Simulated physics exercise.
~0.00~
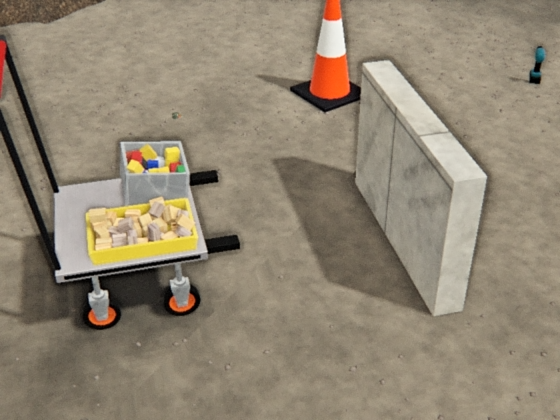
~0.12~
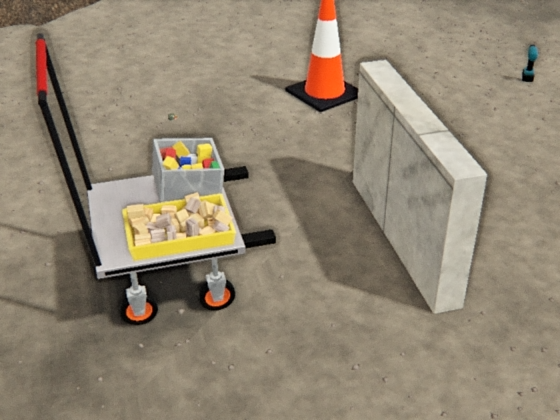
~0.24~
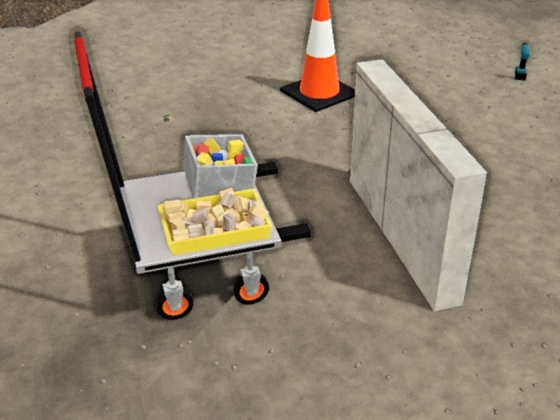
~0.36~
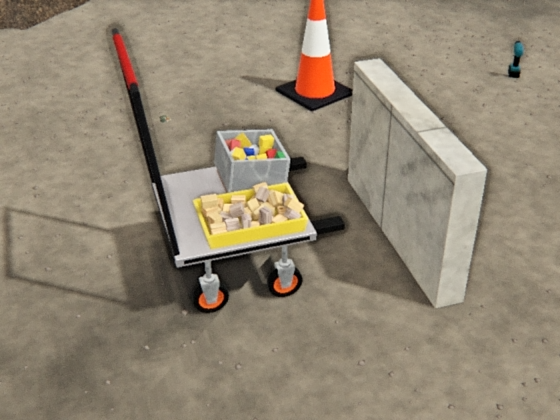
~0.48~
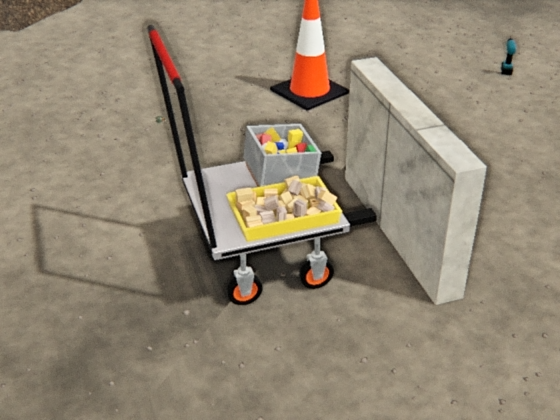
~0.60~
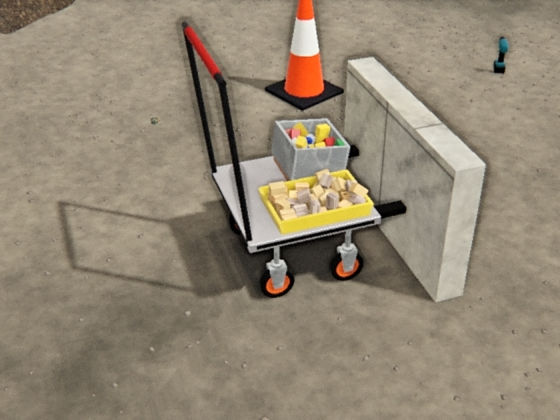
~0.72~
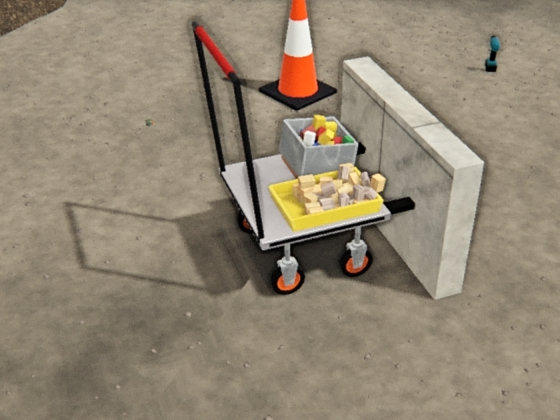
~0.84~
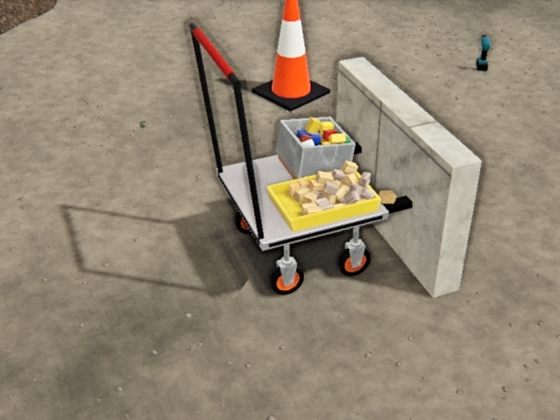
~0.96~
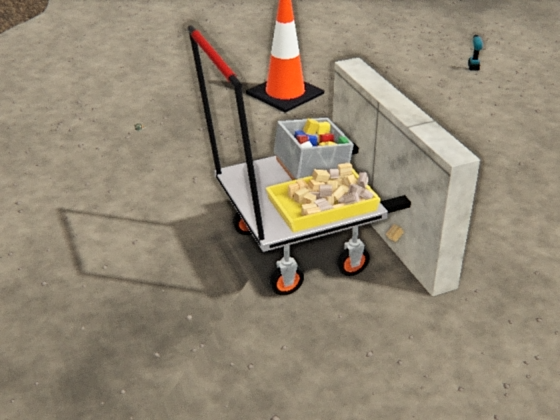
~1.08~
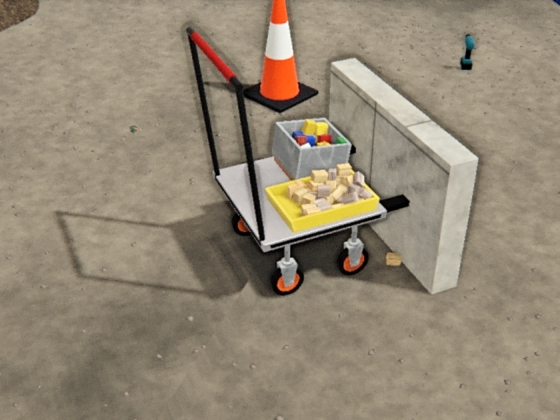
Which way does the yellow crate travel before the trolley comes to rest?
The yellow crate moves to the right, riding on the trolley's deck until the trolley stops at the wall.
